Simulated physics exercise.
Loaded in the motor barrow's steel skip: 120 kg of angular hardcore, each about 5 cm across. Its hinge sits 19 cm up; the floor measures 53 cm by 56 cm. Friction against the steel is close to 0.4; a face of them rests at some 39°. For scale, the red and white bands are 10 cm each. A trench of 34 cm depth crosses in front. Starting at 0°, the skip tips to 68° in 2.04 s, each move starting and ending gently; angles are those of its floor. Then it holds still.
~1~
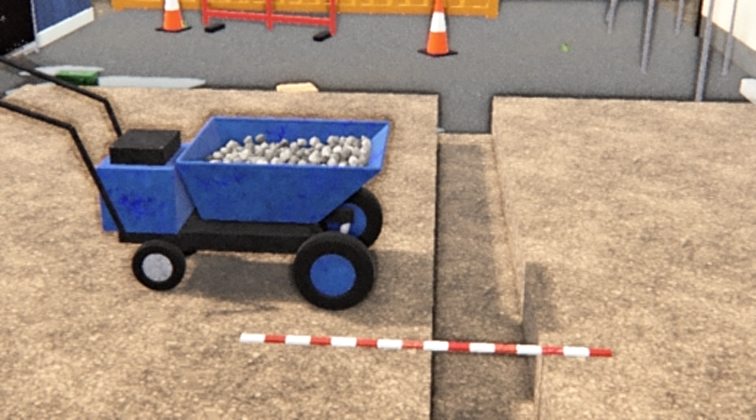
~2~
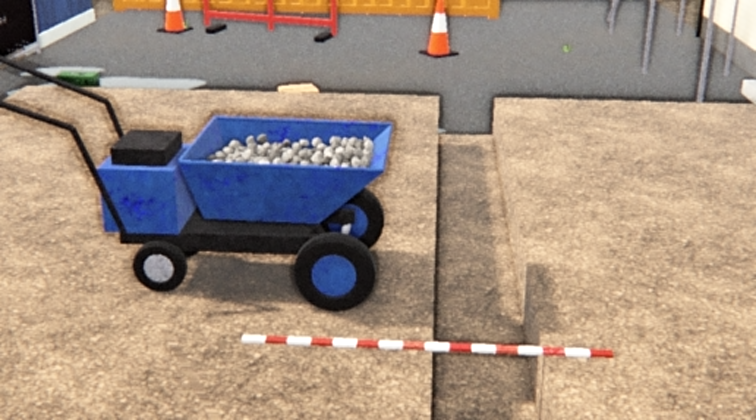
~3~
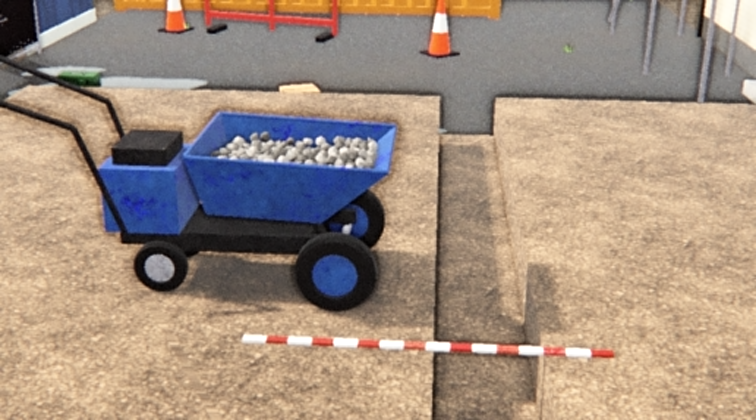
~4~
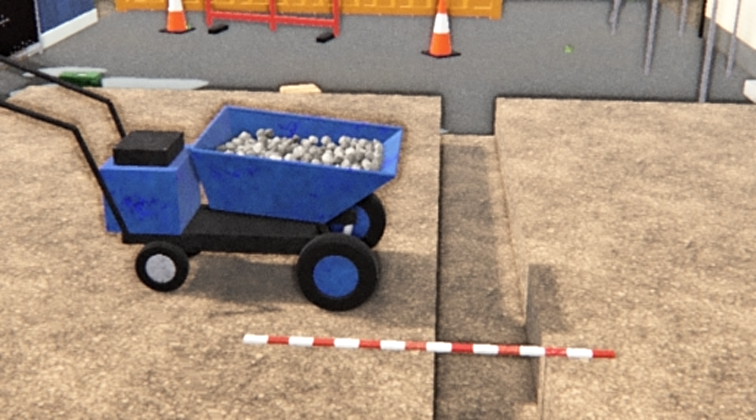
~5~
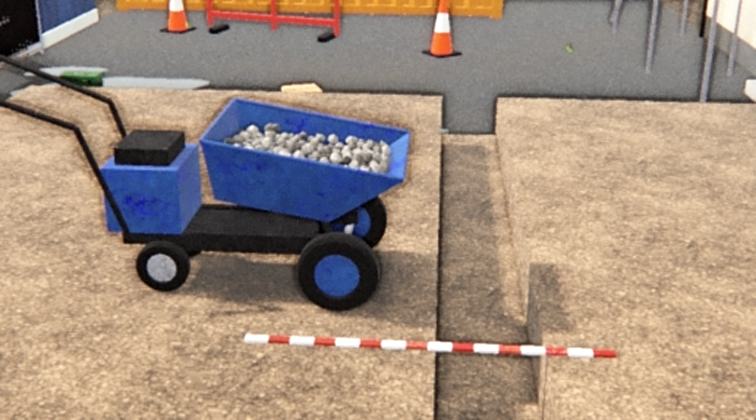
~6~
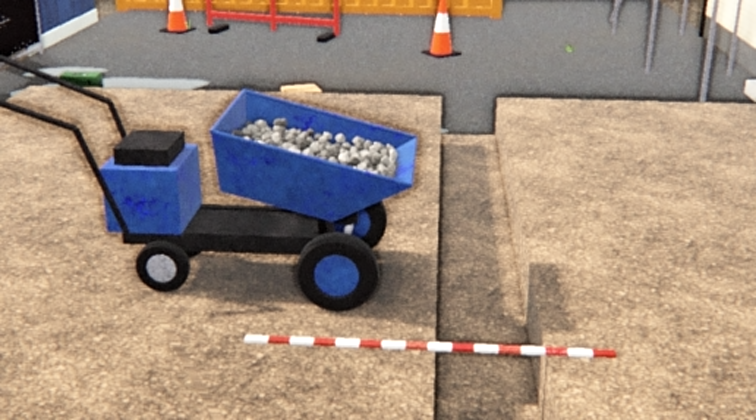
The clip shows a small blue wheeled barrow with a skip full of rounded grey stones, standing left of a narrow trench near a red-and-white pole. The skip gradually tilts forward to the right, its rear end rising.
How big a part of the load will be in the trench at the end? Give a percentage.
Close to 100 in a hundred.
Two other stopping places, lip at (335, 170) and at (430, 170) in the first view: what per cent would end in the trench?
About 95 and 70 per cent.
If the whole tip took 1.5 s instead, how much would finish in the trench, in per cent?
In that case some 100 per cent.
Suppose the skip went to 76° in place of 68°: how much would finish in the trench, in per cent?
In that case some 100 per cent.
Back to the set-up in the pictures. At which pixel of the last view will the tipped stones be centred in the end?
Around (494, 331).
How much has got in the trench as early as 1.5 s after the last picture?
Some 40 per cent.
Then, 0.9 s after the last picture the floor is at 57°, 100 % in the skip; the foremost stones are at (452, 232).
Then, 1.5 s after the last picture the floor is at 68°, 58 % in the skip, 42 % in the trench; the foremost stones are at (527, 334).
Then, 1.9 s after the last picture the floor is at 68°, 26 % in the skip, 74 % in the trench; the foremost stones are at (529, 318).
Then, 3.8 s after the last picture the floor is at 68°, 0 % in the skip, 100 % in the trench; the foremost stones are at (528, 312).
